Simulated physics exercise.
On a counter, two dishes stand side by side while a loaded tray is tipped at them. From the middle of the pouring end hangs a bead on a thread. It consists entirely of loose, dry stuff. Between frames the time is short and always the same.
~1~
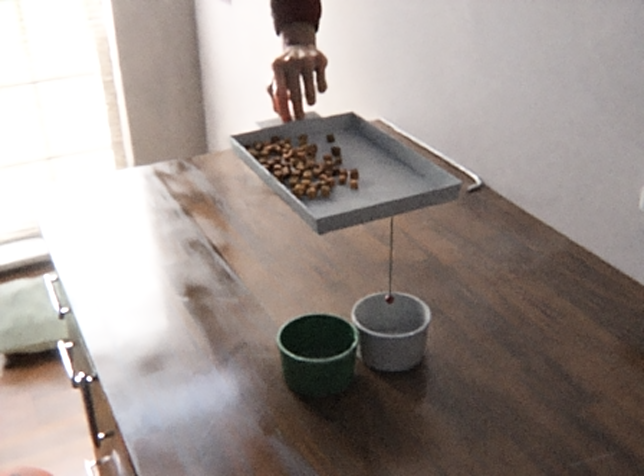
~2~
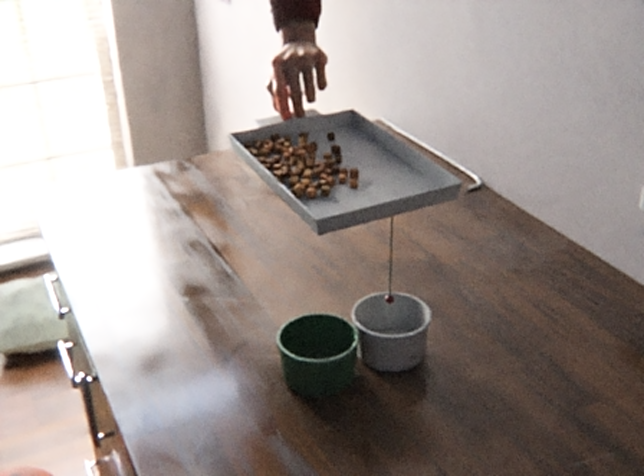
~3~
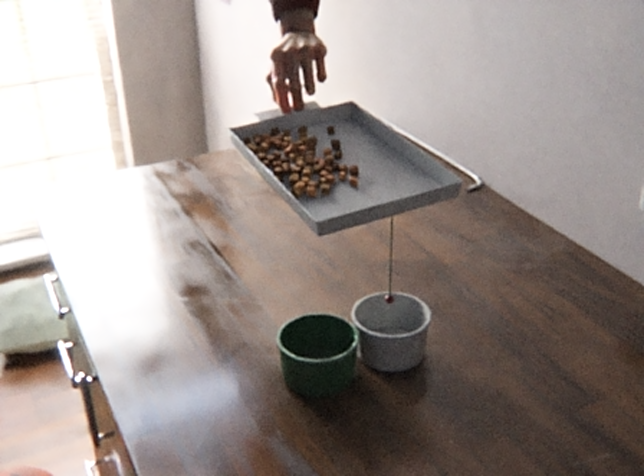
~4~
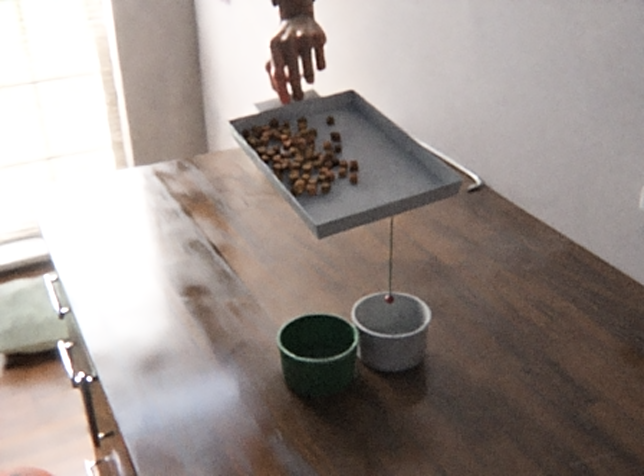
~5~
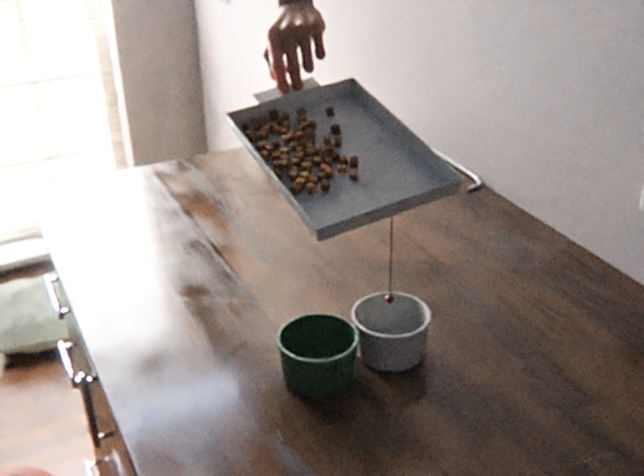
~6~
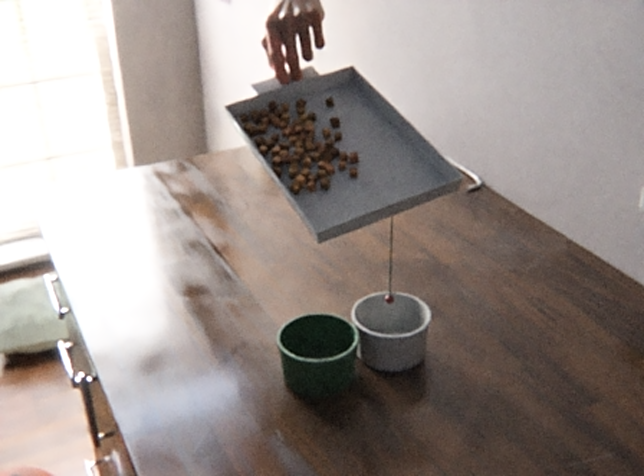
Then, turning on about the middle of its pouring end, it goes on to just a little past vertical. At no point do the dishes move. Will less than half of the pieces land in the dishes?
No, most of them land there.
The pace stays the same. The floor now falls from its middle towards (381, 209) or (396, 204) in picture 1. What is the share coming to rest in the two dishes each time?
In order: About 10, then 0 percent.
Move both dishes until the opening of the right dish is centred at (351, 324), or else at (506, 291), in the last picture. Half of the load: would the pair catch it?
Taking them in turn, it's beyond half and then short of half.
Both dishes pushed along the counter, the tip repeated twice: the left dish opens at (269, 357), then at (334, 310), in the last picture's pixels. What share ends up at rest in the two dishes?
90 %, 20 %.
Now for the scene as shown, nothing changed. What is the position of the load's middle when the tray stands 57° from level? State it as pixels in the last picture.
(315, 191).
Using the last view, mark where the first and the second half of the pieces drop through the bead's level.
I'd say around (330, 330) at first, then around (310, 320).
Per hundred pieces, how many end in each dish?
70 % left, 0 % right.
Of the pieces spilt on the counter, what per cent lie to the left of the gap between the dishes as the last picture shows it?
It works out to some 60 per cent.
Soon after the last picture, tray tipped steeply; all on the tray.
A little later, tray tipped right over; most on the tray; a small part in the left dish; a stray few outside both; a stray few in the air.
Later still, tray tipped past a quarter turn; about two thirds in the left dish; about a third outside both.
At rest, tray tipped past a quarter turn; about two thirds in the left dish; none in the right dish; about a third outside both.
